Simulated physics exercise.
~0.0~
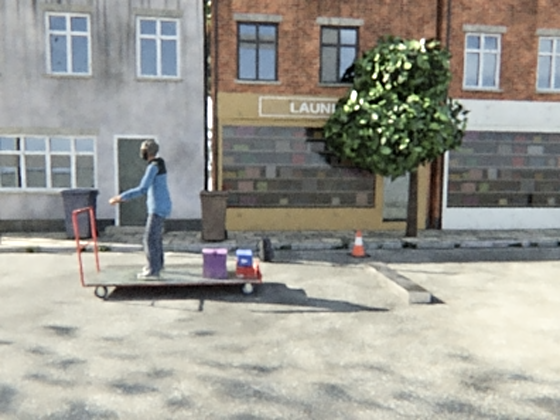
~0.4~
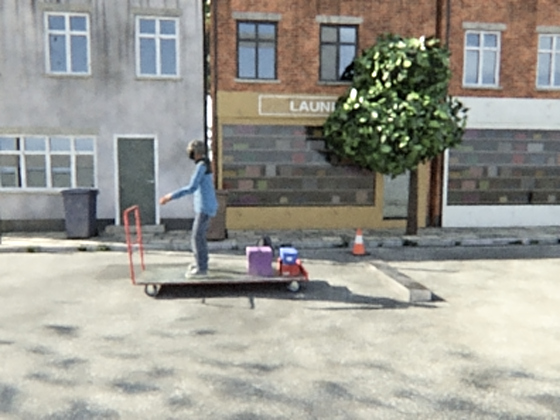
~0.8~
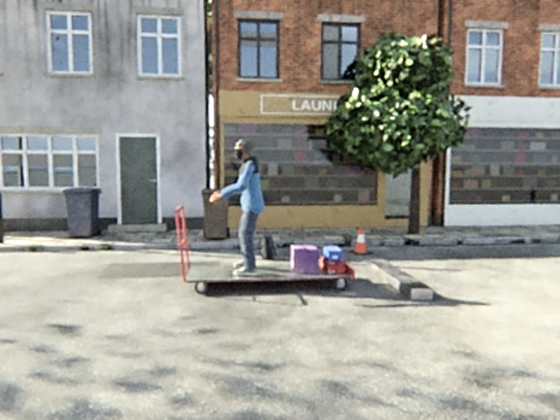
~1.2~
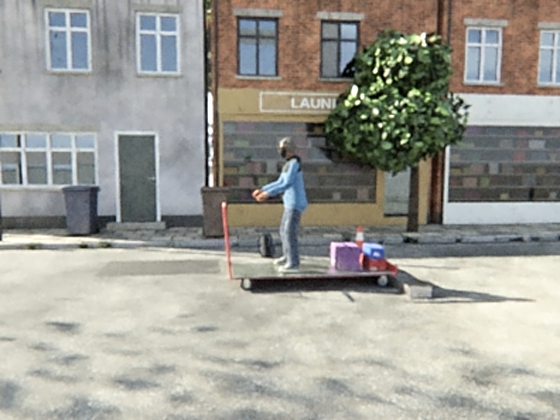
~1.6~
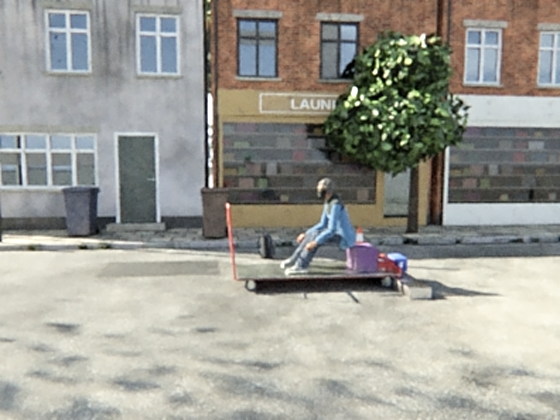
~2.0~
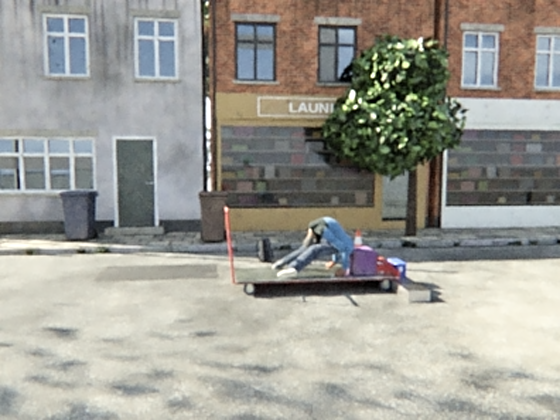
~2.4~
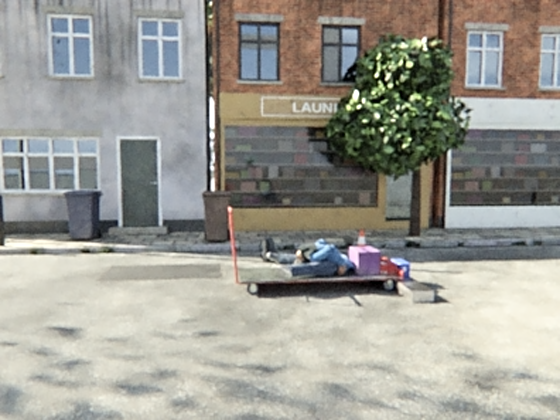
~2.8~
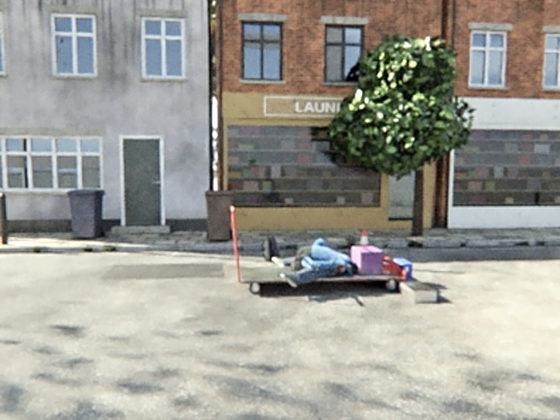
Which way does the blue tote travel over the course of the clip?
The blue tote moves to the right, riding along on the trolley and then going off its front end at the kerb.
